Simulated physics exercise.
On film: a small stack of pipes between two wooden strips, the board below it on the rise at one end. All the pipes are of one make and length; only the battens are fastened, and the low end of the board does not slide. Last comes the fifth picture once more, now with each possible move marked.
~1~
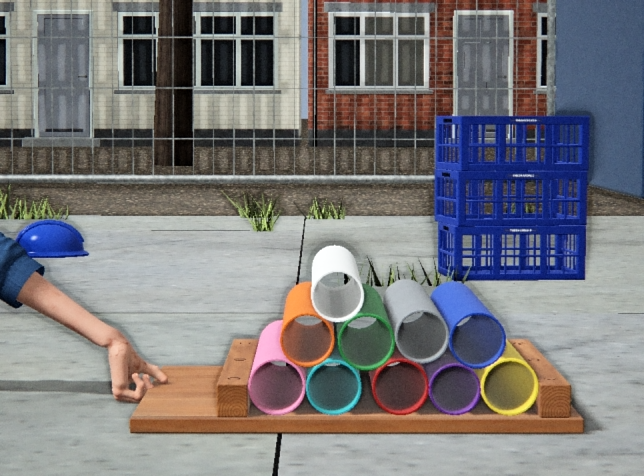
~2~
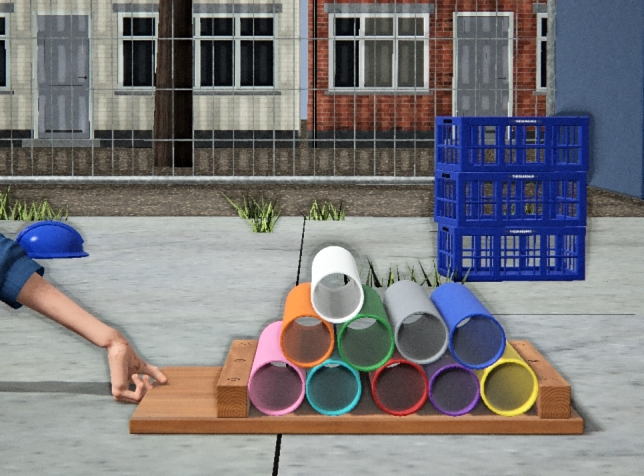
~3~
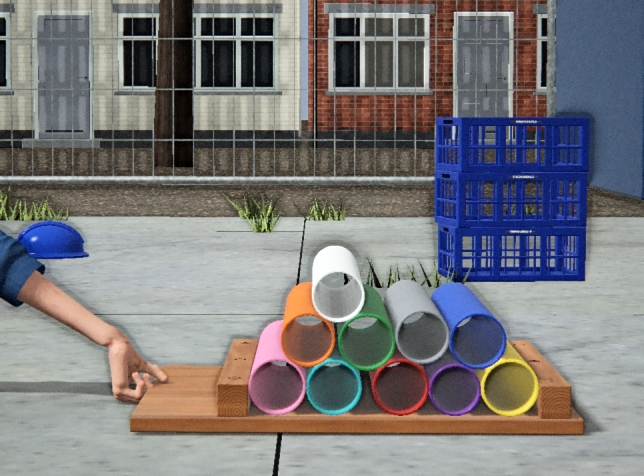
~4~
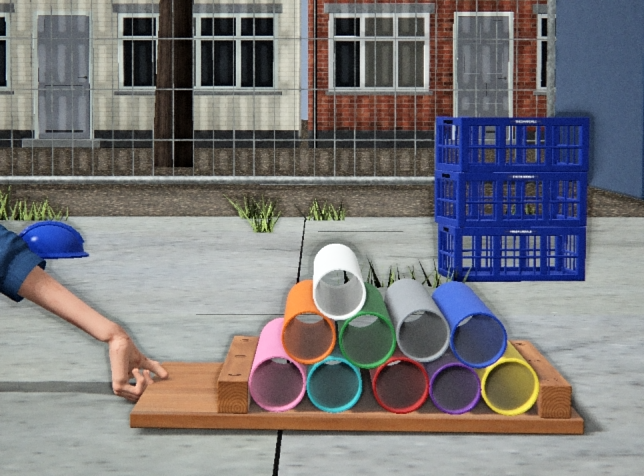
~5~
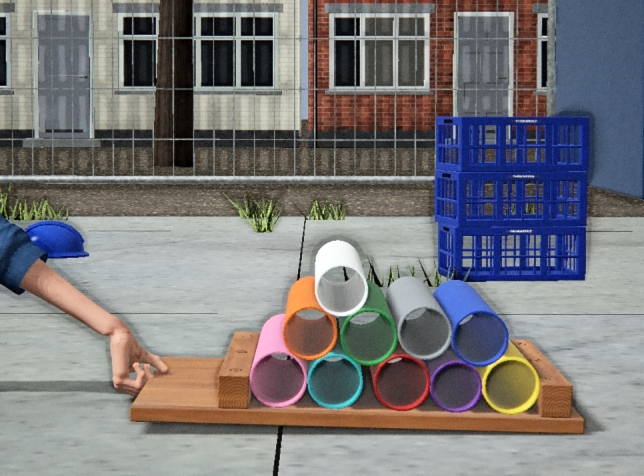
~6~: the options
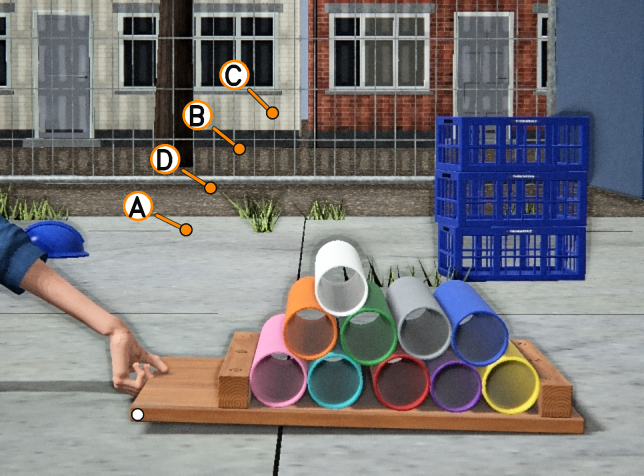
A hand and blue-sleeved forearm reach in from the left to the end of a wooden board on grey paving, seen from the front. Between two wooden strips sit coloured pipes, with white topmost, orange, green, grey and blue beneath, and pink, turquoise, red, purple and yellow lowest, before blue crates and fenced houses. The hand raises the board's left end very slightly, the pipes shifting barely with it, while the view stays still.
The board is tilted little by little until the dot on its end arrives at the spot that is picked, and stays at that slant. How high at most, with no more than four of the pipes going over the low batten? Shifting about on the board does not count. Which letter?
Up to A.
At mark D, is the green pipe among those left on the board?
No.
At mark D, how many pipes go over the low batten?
The count is five.
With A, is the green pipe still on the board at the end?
The green pipe: No.
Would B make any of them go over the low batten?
Yes, at B.
On the marked copy, A at (186, 230); B at (239, 149); C at (273, 113); D at (211, 188); the white dot at (138, 414).
Following A. Soon after the start, board at 16°.
Later, board at 26°.
In the end, board at 26°, three over the low batten (green, blue, grey).
As for the rest, B five over the low batten; C five over the low batten; D five over the low batten.
